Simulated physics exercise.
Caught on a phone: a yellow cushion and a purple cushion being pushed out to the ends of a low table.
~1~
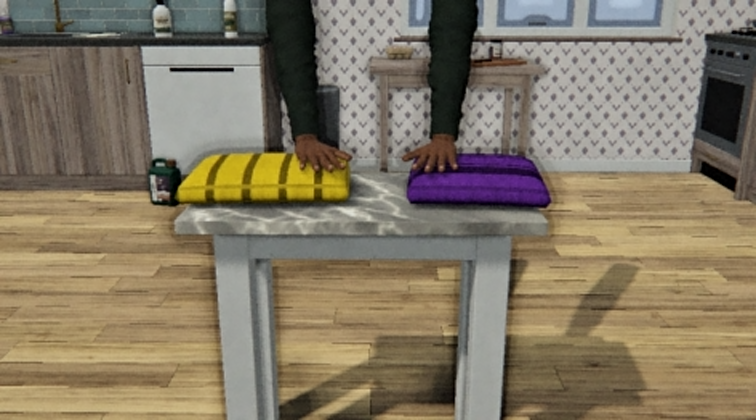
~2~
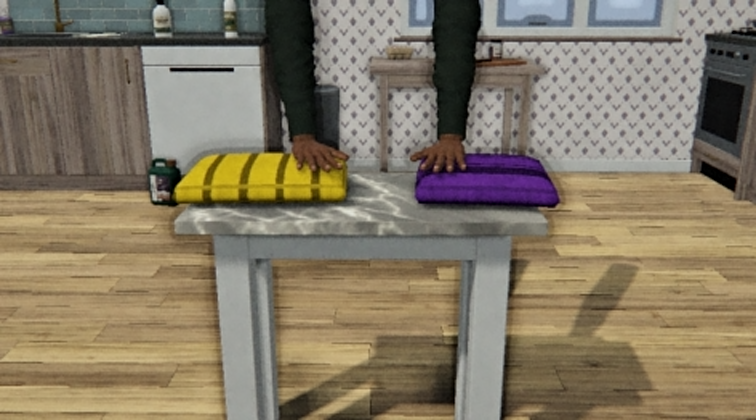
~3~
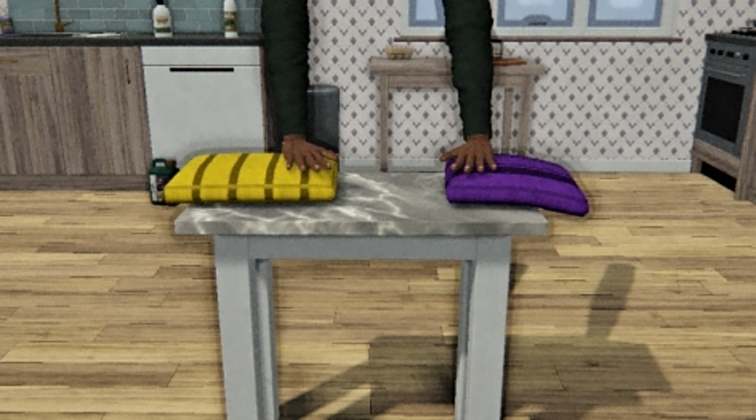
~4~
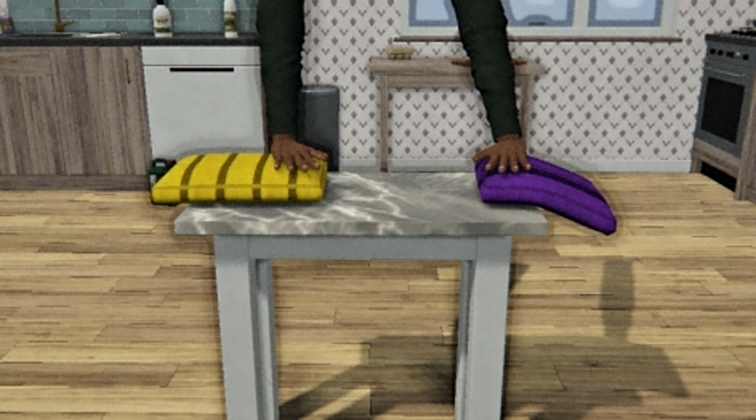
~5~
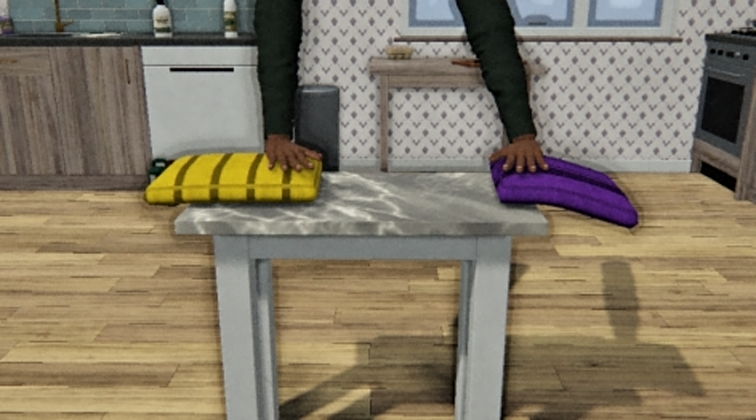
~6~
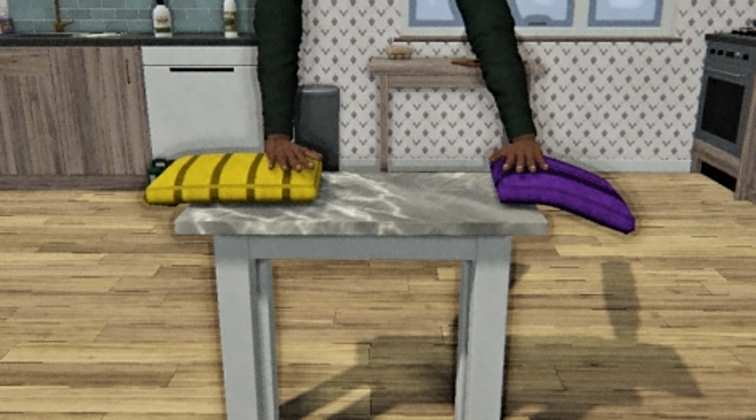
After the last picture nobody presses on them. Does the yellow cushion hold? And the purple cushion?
The yellow cushion stays up there; the purple cushion tips over and falls.
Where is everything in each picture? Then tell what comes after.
In the first frame, yellow cushion tip (187, 188); purple cushion tip (543, 190).
In the second frame, yellow cushion tip (184, 188); purple cushion tip (551, 191).
In the third frame, yellow cushion tip (174, 188); purple cushion tip (579, 200).
In the fourth frame, yellow cushion tip (162, 188); purple cushion tip (605, 218).
In the fifth frame, yellow cushion tip (157, 189); purple cushion tip (626, 211).
In the sixth frame, yellow cushion tip (157, 189), a small part past the edge; purple cushion tip (623, 217), well over half past the edge.
Then, 0.34 s after the last picture, yellow cushion lying still; purple cushion falling near (565, 258).
Then, 0.64 s after the last picture, yellow cushion lying still; purple cushion on the floor.
At rest, yellow cushion lying still; purple cushion on the floor. The yellow cushion remains on top and the purple cushion goes down.
